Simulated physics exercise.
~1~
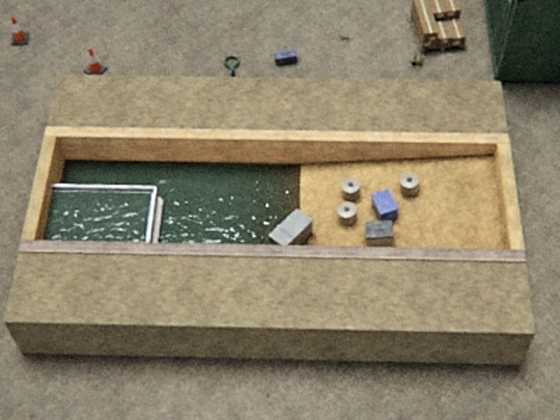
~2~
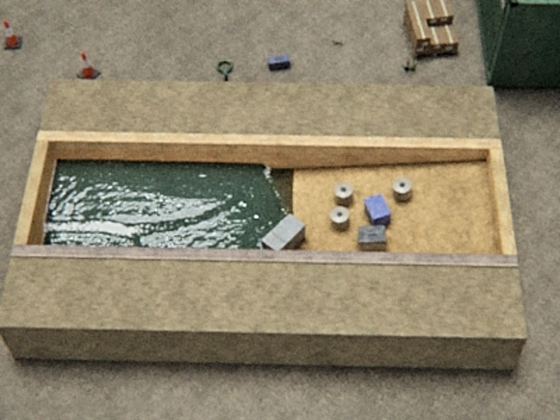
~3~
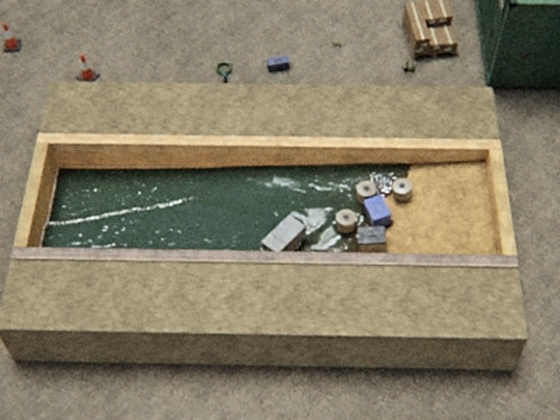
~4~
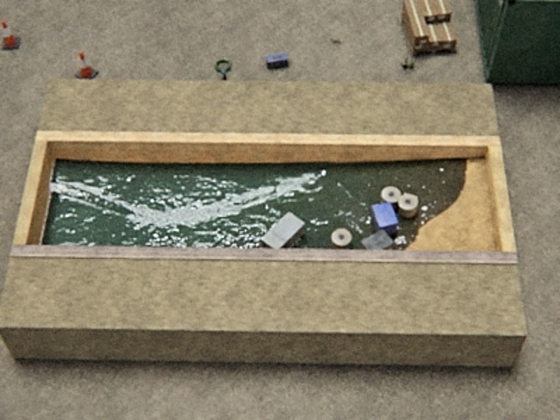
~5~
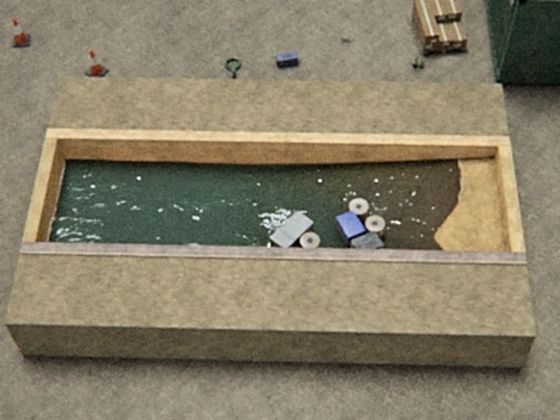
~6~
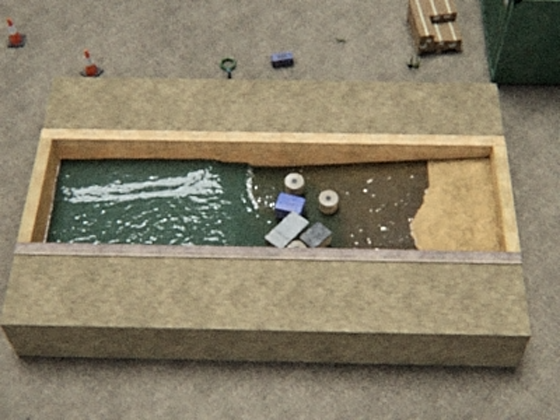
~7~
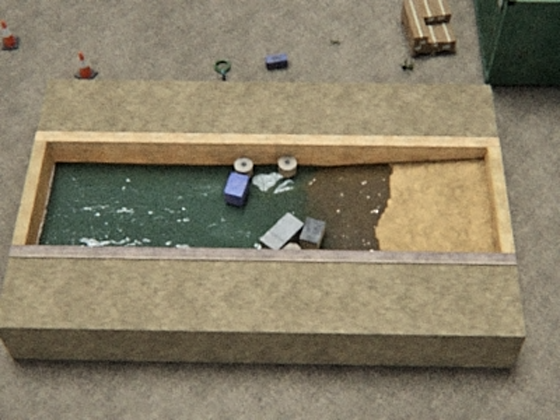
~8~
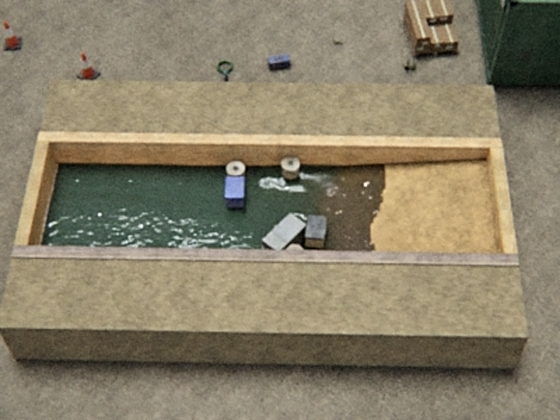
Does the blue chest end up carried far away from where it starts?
Yes, the retreating water carries it far to the left, and it ends up afloat beyond the large grey block.
At first, green water lies to the left of a sandy slope in a long timber-edged trough, with a framed-off body of water at the far left and three pale tubs, a blue chest and a grey chest resting on the sand. The barrier vanishes and a foaming surge runs right, washing in among the loose things. It climbs well up the slope, shifting the tubs and setting the chests adrift. Then the water draws back, carrying everything left past or against the large grey block. At the end, the blue chest floats beside two tubs near the back wall, while the grey chest stays by the block.
